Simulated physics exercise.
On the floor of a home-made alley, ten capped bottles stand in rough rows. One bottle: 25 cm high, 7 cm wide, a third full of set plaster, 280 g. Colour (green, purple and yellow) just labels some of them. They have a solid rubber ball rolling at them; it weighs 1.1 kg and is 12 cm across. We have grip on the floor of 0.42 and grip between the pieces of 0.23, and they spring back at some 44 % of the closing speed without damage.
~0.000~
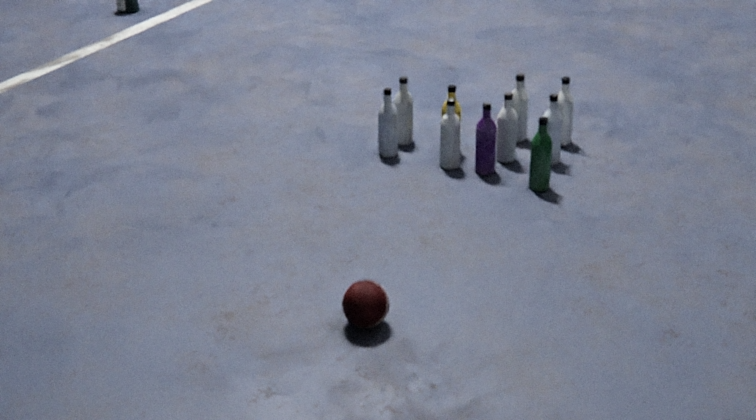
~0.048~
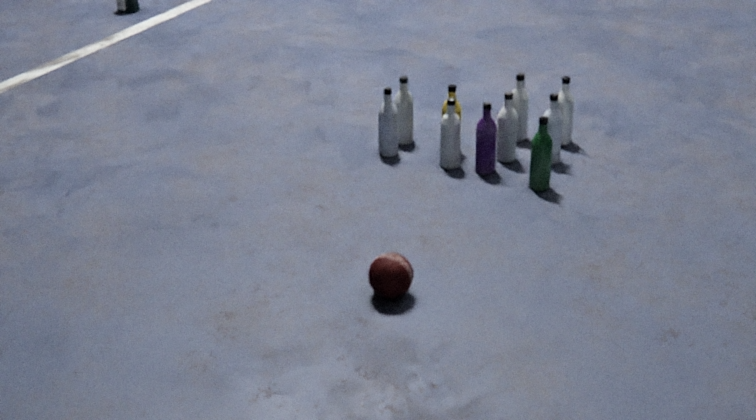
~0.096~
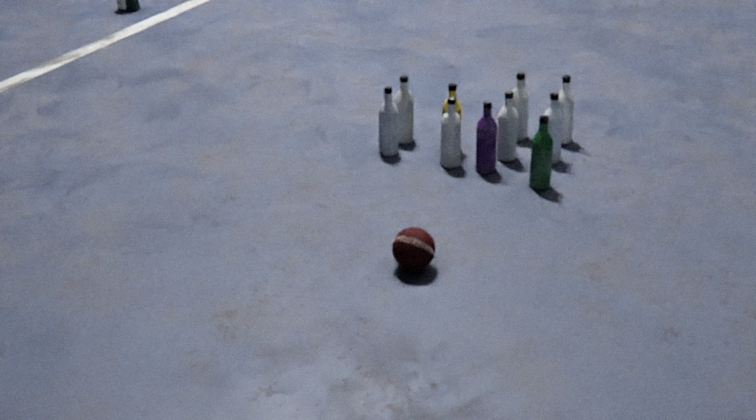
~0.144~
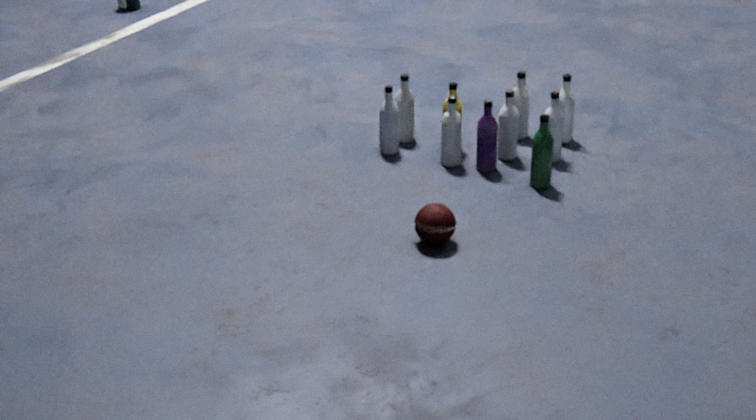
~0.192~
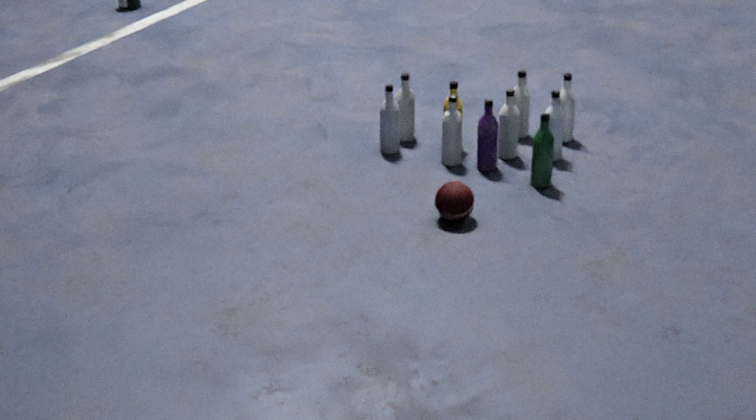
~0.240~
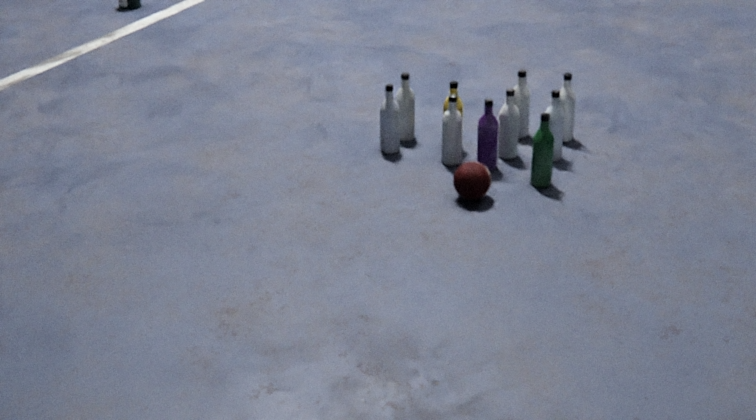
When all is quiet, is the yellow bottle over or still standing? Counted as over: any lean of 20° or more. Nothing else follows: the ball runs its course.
Result: It survives.
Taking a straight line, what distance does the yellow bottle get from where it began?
About 0 cm.
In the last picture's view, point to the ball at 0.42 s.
(527, 137), more or less.
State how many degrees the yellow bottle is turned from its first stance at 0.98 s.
My estimate is close to 0°.
Around 0.42 s, ball still moving; 1 of the 10 bottles over; yellow bottle unmoved; purple bottle tipped 59°.
Around 0.58 s, ball still moving; 3 of the 10 bottles over; yellow bottle unmoved; purple bottle tipped 73°.
Around 0.98 s, ball still moving; 3 of the 10 bottles over; yellow bottle unmoved; purple bottle lying flat.
Finally (1.4 s), ball rolling away; 3 of the 10 bottles over; yellow bottle unmoved; purple bottle lying flat; green bottle unmoved. Seen by the last camera, middles, yellow bottle near (453, 115), purple bottle near (540, 9).
